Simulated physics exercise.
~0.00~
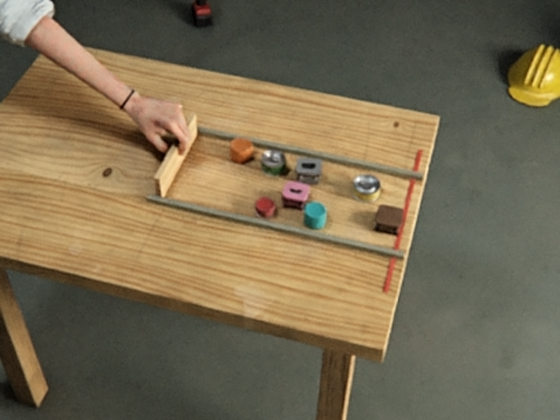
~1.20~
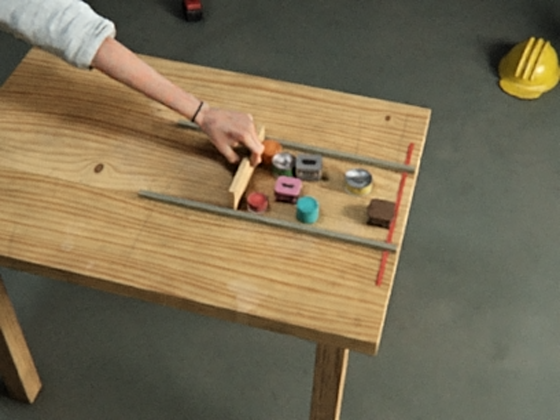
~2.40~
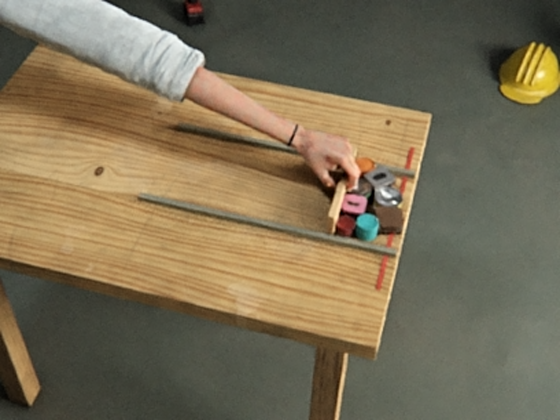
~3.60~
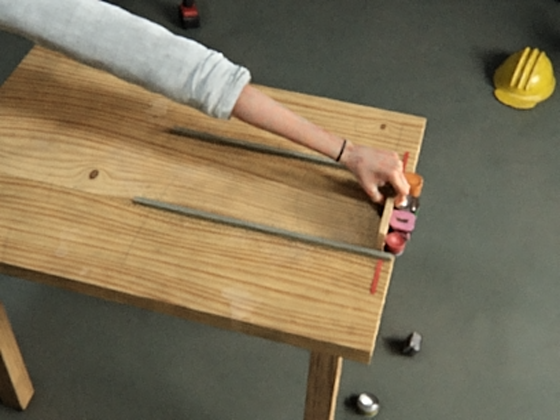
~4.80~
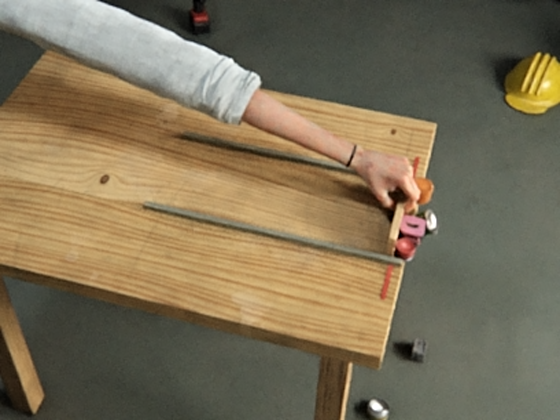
A hand grips a small upright wooden board on a pale wooden table, seen from above at a slant, with a yellow hard hat on the grey floor to the right. Between two grey rails lie small orange, pink, red, turquoise, brown and metallic things, with red tape near the right edge. The hand pushes the board right, first reaching the nearest pieces, then bunching them all near the tape. It continues to the tape, and several pieces go over the edge. The board stops there, with orange, pink and red pieces still clustered at the edge and a dark piece and a shiny pot on the floor below.
